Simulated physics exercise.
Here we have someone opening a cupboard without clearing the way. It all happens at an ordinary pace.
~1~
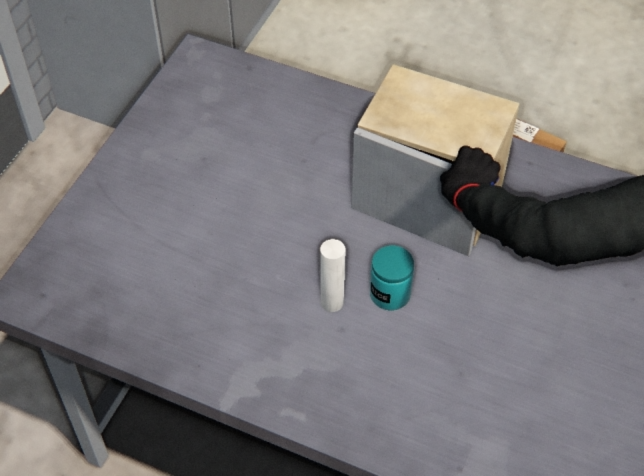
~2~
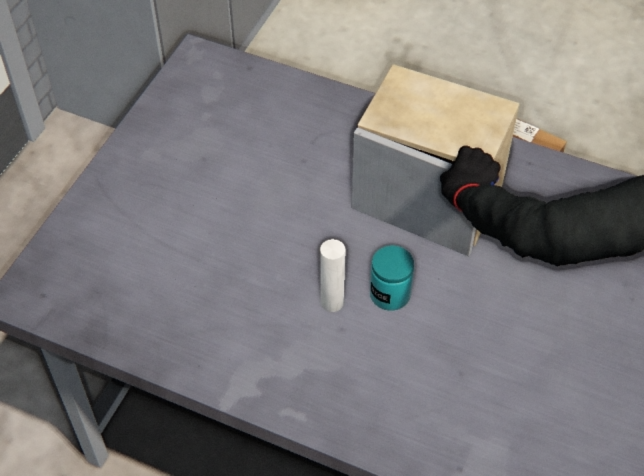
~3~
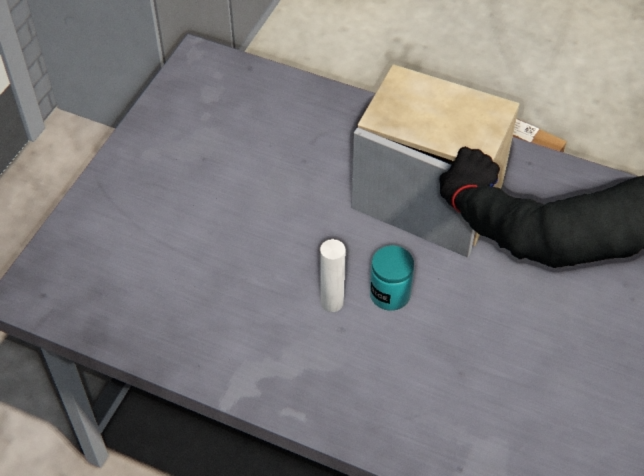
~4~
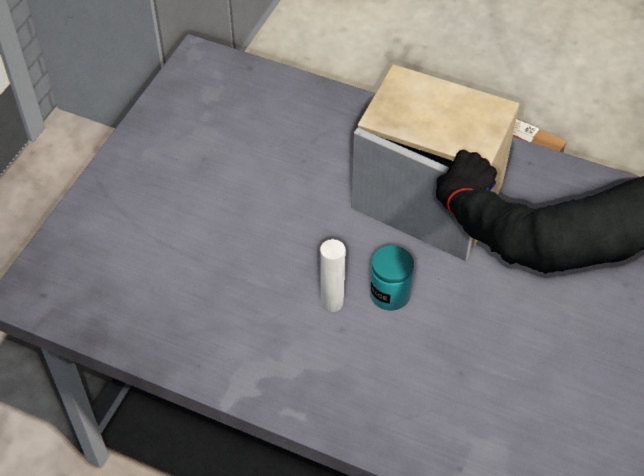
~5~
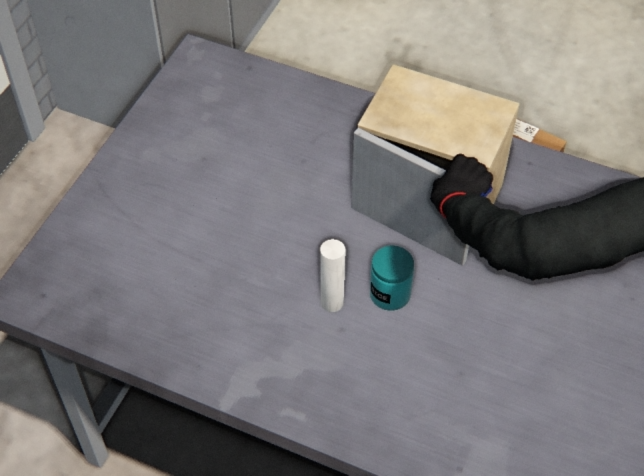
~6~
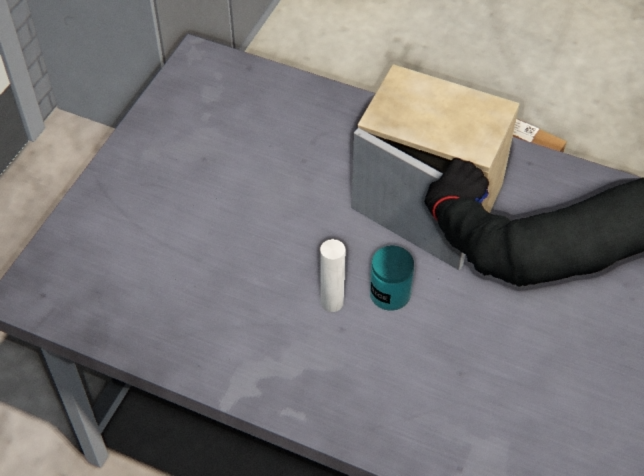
At the start, a black-sleeved arm with a red band at the wrist grips the edge of a grey door on a wooden box, with a white candle and a turquoise jar standing in front. The hand then slowly pulls the door slightly further open, while the candle and jar stay still.
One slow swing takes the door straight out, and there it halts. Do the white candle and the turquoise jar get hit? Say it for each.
Here the white candle gets shoved and the turquoise jar gets shoved.
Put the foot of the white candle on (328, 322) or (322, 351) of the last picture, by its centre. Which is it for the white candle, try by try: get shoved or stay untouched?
In that order, it gets knocked; remains where it is.
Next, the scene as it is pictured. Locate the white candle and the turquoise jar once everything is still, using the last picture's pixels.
About (246, 269), and the other about (280, 284).
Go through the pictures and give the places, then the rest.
Door 4° open; white candle (332, 277); turquoise jar (392, 278); door (412, 197), in the first picture.
Door 4° open; turquoise jar (392, 278); door (412, 197), in the second picture.
Door 5° open; white candle (332, 277); door (411, 198), in the third picture.
Door 7° open; turquoise jar (392, 278); door (410, 200), in the fourth picture.
Door 10° open; white candle (332, 277); door (409, 202), in the fifth picture.
Door 13° open; white candle (332, 277); turquoise jar (392, 278); door (407, 204), in the sixth picture.
Then, 1.72 s after the last picture, door 63° open; white candle moved about its own width near (305, 278); turquoise jar moved about its own width near (339, 293).
At rest, the white candle is pushed along, near (246, 270); the turquoise jar is pushed along, near (279, 284).
